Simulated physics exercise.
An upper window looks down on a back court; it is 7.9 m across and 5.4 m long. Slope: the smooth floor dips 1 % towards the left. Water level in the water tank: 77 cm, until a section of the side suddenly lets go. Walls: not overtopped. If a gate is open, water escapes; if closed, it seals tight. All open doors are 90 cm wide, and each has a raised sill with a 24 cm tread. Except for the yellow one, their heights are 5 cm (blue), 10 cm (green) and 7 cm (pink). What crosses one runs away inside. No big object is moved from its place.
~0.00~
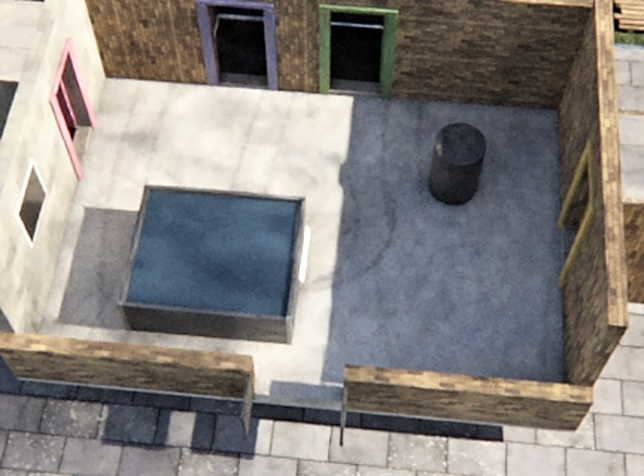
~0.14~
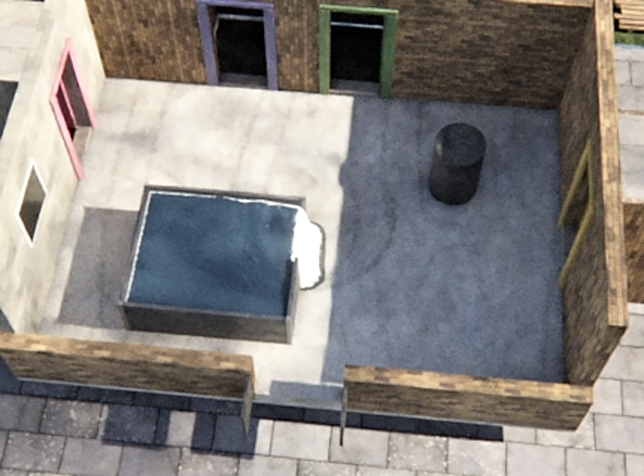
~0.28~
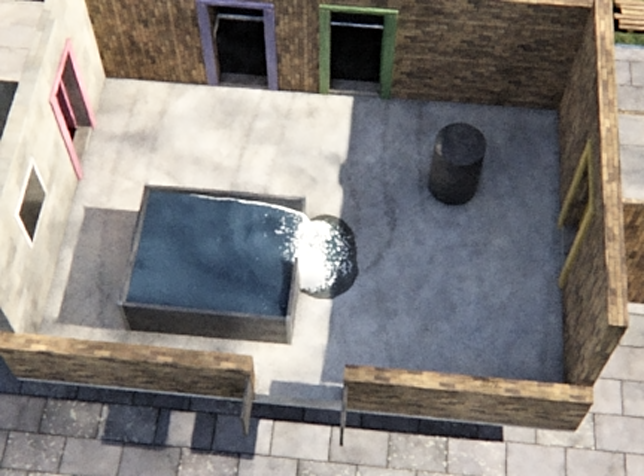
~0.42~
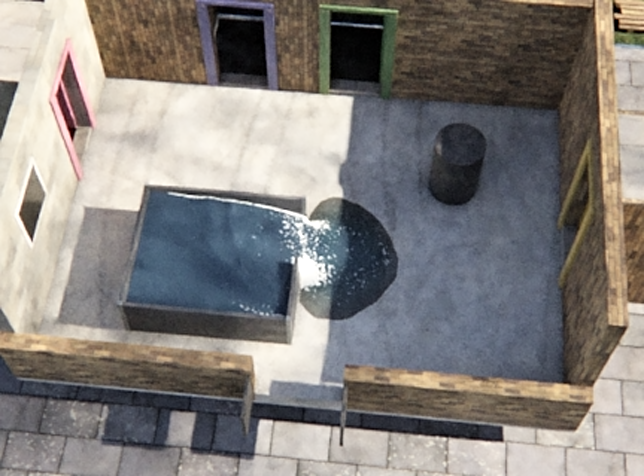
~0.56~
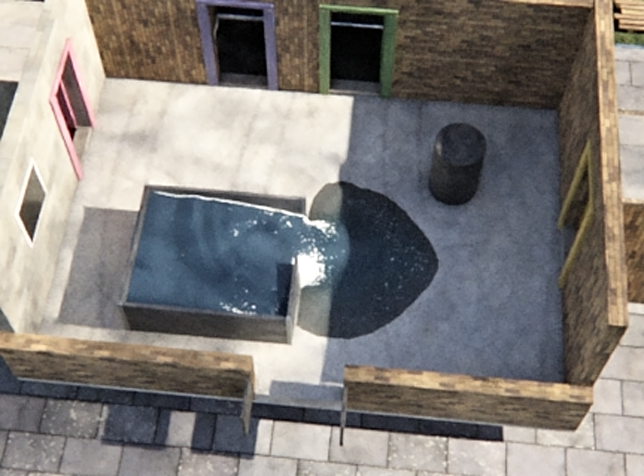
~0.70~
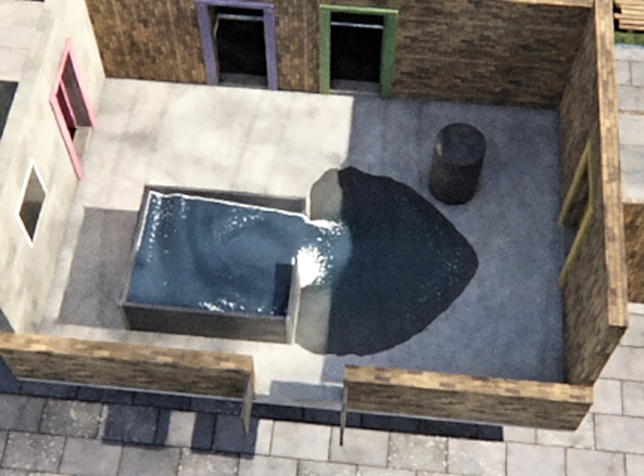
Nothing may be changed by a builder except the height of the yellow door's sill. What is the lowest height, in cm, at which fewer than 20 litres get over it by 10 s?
26 cm.
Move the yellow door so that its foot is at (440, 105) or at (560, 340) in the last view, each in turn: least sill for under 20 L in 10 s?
First place around 18 cm, second around 19 cm.
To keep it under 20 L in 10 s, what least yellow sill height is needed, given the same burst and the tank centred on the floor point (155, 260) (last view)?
I'd put it at close to 21 cm.
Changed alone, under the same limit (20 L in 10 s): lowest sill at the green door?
About 7.5 cm at green.
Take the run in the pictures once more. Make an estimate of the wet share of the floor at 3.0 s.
Roughly 45 percent of the floor.
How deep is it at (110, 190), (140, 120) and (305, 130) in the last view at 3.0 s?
I'd read roughly 0, 0 and 0 cm there.
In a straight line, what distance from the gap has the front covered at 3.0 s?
I make it some 5.0 m.
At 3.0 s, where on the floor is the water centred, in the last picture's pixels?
(328, 265) or so.
After 1.4 s water covers 35 % of the floor, deepest (42 cm) near (311, 254); 21 cm at the yellow door, 0 litres in over its 17 cm sill.
After 3.0 s water covers 45 % of the floor, deepest (28 cm) near (553, 348); 27 cm at the yellow door, 68 litres in over its 17 cm sill.
After 10.0 s water covers 95 % of the floor, deepest (14 cm) near (57, 263); 9 cm at the yellow door, 106 litres in over its 17 cm sill.
At the yellow door as built, the water arrived by 1.1 s and peaked near 32 cm at 2.2 s.
Run again over the same 10 s with other heights there, 48 litres in over 21.5 cm, 8 litres over 29 cm. The limit of 20 litres is kept from about 26 cm up.
